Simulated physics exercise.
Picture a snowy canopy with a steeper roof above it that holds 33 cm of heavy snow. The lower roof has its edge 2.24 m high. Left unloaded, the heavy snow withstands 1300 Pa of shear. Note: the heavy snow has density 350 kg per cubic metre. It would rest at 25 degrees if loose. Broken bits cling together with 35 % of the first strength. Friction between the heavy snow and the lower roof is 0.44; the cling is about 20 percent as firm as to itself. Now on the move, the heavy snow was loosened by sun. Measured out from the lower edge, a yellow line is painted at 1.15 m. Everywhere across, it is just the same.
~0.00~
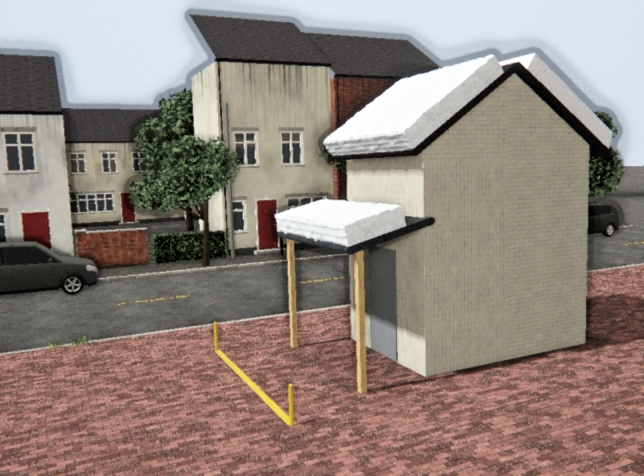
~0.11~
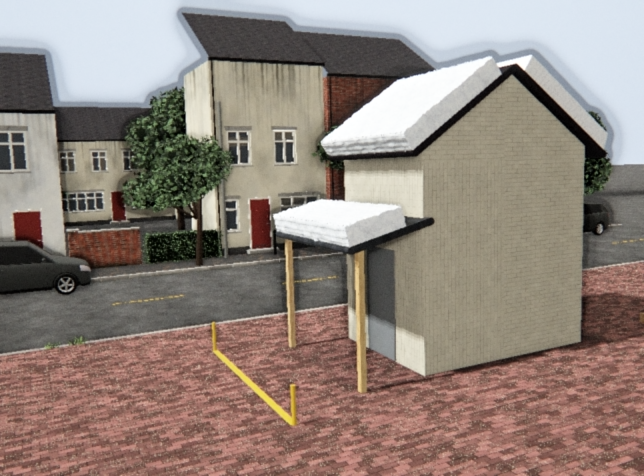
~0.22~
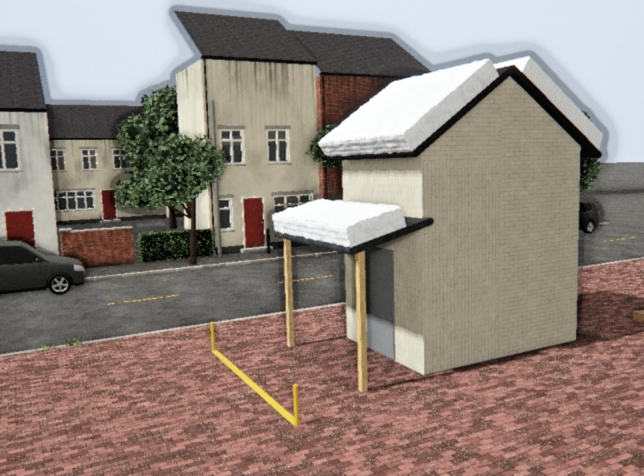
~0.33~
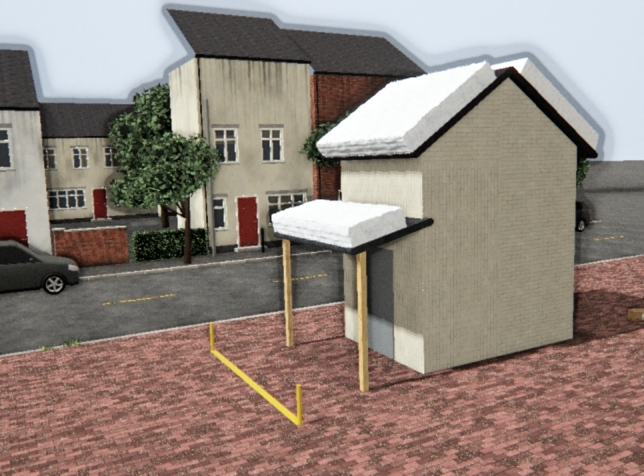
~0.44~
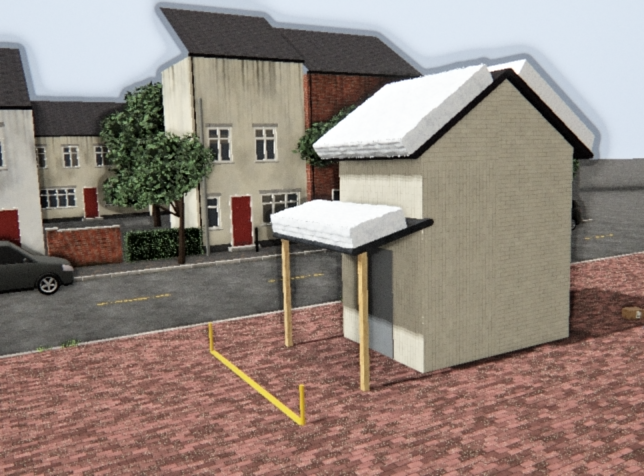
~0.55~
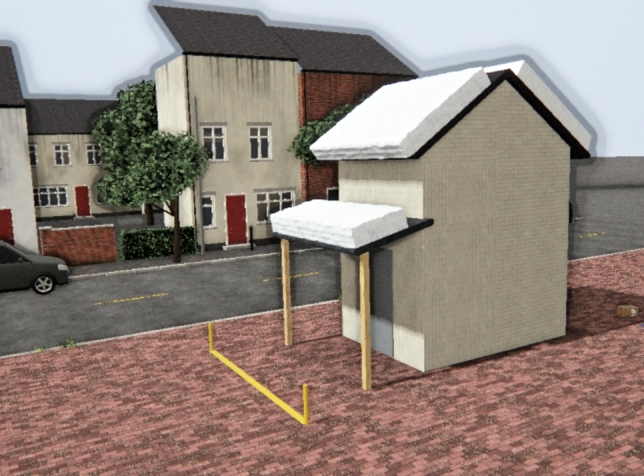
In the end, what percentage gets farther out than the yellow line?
About 22 %.
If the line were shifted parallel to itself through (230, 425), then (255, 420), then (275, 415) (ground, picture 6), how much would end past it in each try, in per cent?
First try around 0 per cent, second around 3 per cent, third around 12 per cent.
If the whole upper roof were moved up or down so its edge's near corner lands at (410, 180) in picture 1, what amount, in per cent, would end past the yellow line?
Result: Near 6 %.
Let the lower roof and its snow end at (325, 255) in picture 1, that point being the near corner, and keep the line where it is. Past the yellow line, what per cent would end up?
That would be roughly 16 percent.
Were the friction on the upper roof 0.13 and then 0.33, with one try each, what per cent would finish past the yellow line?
Try 1: 55 %; try 2: 35 %.
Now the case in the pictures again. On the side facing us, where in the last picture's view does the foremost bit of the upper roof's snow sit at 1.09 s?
Around (378, 203).
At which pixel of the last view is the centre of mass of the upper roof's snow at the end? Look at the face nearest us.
Position: About (326, 331).
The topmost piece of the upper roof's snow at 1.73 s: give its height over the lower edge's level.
1.8 m or thereabouts.
After 1.09 s, none is below the lower edge and 0 % is past the line.
After 1.73 s, none is below the lower edge and 0 % is past the line.
After 2.36 s, 22 % is below the lower edge and 0 % is past the line.
After 3.00 s, 55 % is below the lower edge and 18 % is past the line.
After 3.80 s, at the end, 55 % is below the lower edge and 22 % is past the line.
